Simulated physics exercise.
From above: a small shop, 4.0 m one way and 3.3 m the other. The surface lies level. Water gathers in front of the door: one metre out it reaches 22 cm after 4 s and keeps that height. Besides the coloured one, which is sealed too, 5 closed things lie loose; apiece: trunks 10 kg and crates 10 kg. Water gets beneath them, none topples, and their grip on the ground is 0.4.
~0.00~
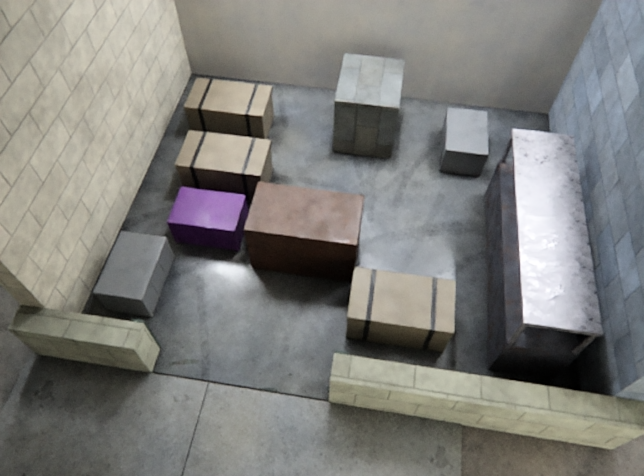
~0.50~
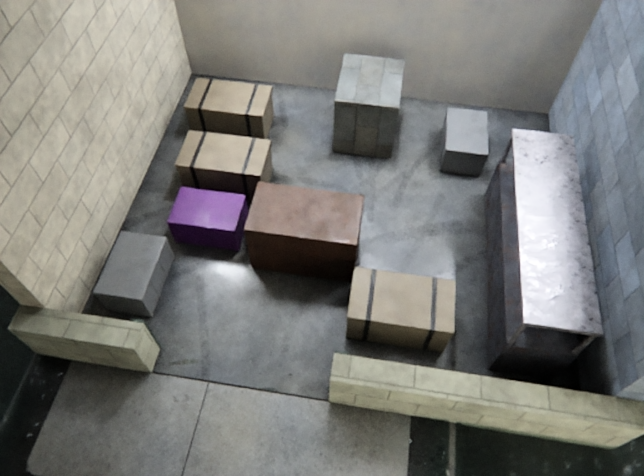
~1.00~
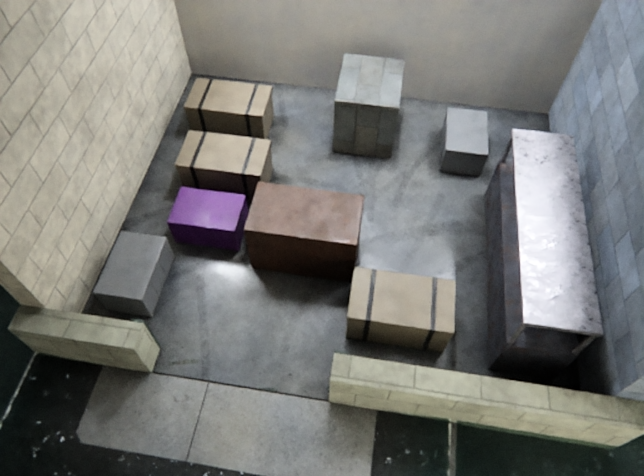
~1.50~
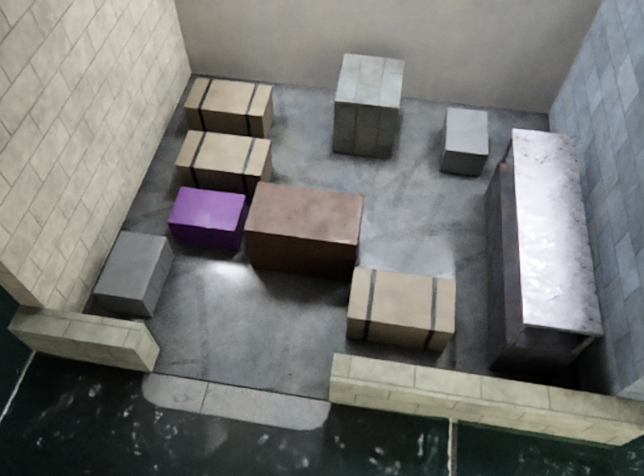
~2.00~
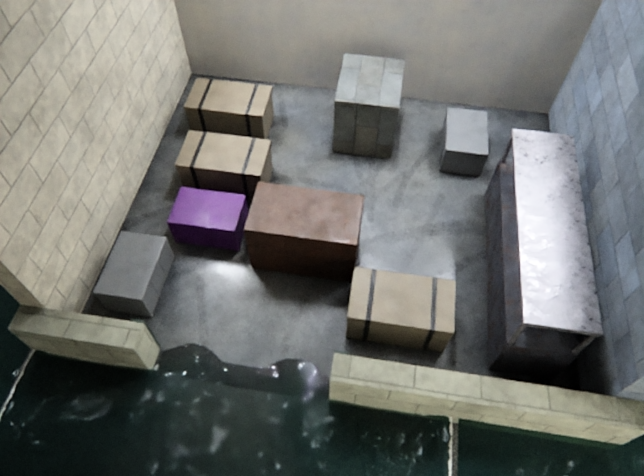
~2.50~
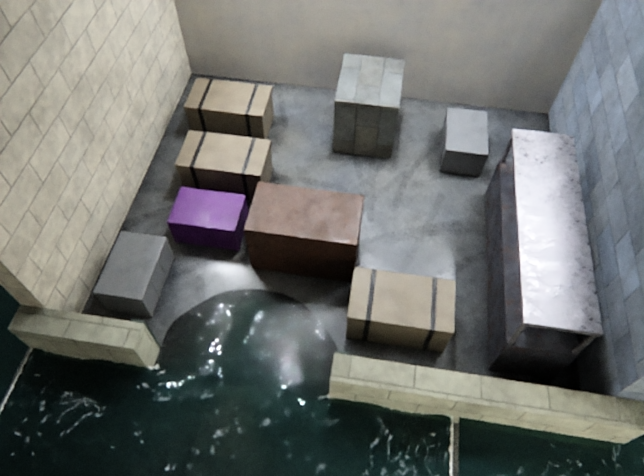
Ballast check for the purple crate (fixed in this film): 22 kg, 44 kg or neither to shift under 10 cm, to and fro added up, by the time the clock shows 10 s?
I expect that neither load is enough.
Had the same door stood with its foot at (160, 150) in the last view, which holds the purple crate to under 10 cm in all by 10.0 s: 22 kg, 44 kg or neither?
Then only the higher weight holds it.
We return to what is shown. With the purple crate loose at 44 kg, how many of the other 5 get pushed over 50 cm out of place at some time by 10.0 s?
3 of them.
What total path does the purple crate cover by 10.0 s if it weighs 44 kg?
About 60 cm.
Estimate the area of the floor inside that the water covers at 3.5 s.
About 1.5 m2.
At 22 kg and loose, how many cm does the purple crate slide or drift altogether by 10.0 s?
About 120 cm.
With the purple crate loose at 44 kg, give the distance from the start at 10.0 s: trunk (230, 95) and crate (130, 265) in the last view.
In that order: 80 cm, 30 cm.
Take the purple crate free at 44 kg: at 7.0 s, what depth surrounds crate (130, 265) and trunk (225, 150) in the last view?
About 11 and 3 cm.
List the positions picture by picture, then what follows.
The first picture shows the purple crate at (207, 208), on the bottom; 0.0 m2 under water; 0 of 6 have shifted.
The second picture shows the purple crate at (207, 208), on the bottom; 0.0 m2 under water; 0 of 6 have shifted.
The third picture shows the purple crate at (207, 208) rests on the ground; water covers 0.0 m2; 0 of 6 have shifted.
The fourth picture shows the purple crate at (207, 208), on the bottom; 0.0 m2 under water; 0 of 6 have shifted.
The fifth picture shows the purple crate at (207, 208) rests on the ground; water covers 0.0 m2; 0 of 6 have shifted.
The sixth picture shows the purple crate at (207, 208) rests on the ground; 0.7 m2 under water; 0 of 6 have shifted.
After 3.5 s the purple crate would be 0 cm from its start with 22 kg and 0 cm from its start with 44 kg; 4 cm of water round it then.
After 4.5 s the purple crate would be 34 cm from its start with 22 kg and 2 cm from its start with 44 kg; 8 cm of water round it then.
After 7.0 s the purple crate would be 100 cm from its start with 22 kg and 40 cm from its start with 44 kg; 7 cm of water round it then.
After 10.0 s the purple crate would be 101 cm from its start with 22 kg and 55 cm from its start with 44 kg; 11 cm of water round it then.
